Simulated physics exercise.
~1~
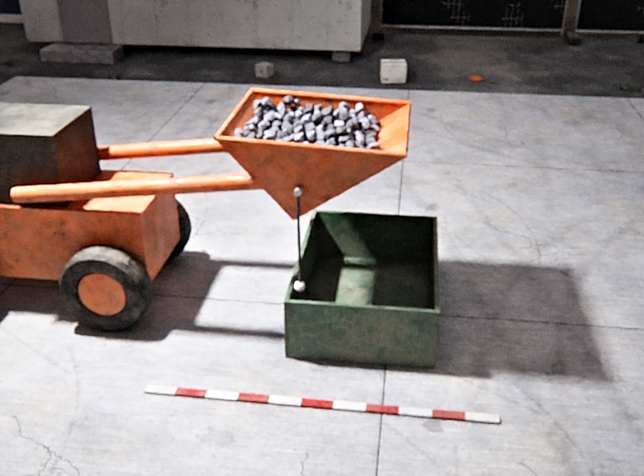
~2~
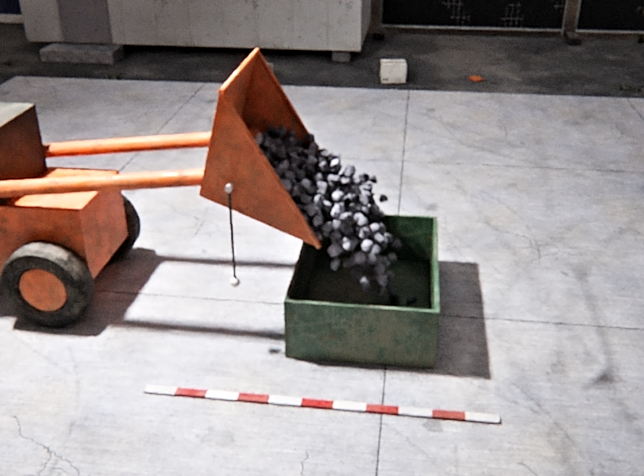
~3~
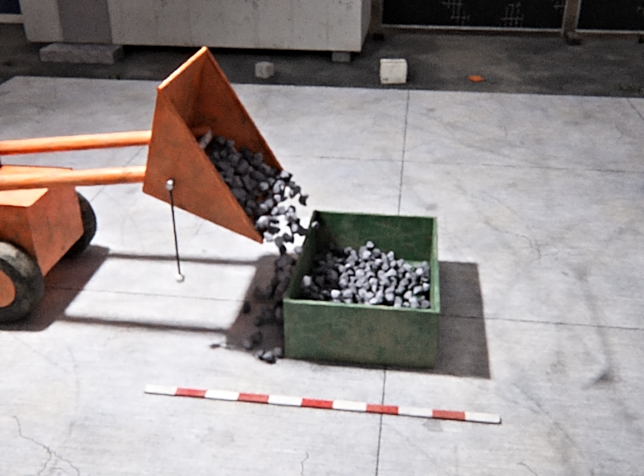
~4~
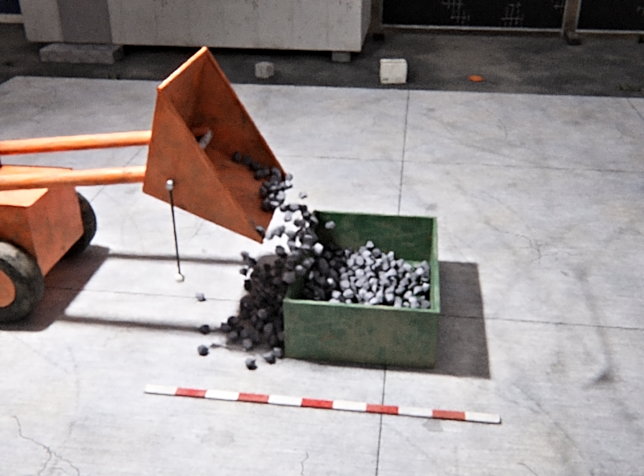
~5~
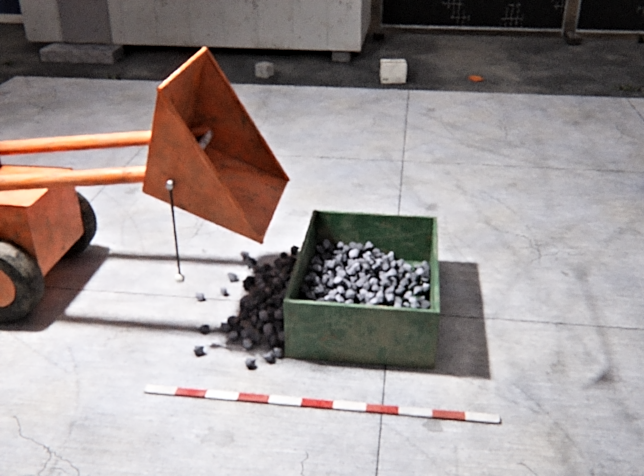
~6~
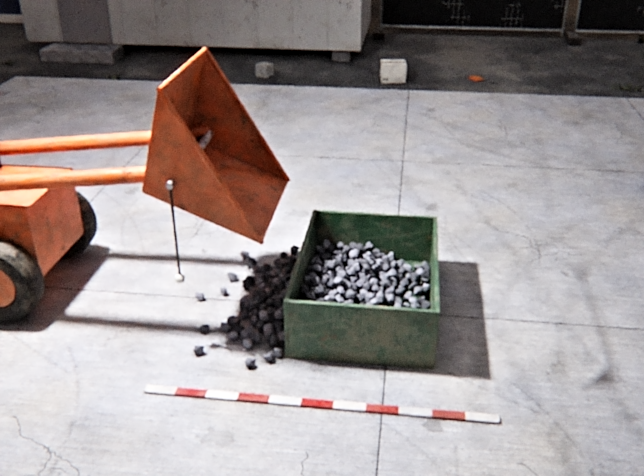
An orange loader holds a bucket heaped with grey stones above an open green bin on a pale concrete floor, seen from slightly above by a still camera. A red and white striped staff lies in front, and a white ball hangs beneath the bucket's hinge. The bucket tips steeply to the right and stones pour into the bin while the machine backs away to the left. As it draws back, the later stones spill over and beside the bin's left side. The bucket ends tilted and empty, with most stones in the bin and a smaller dark pile on the floor.
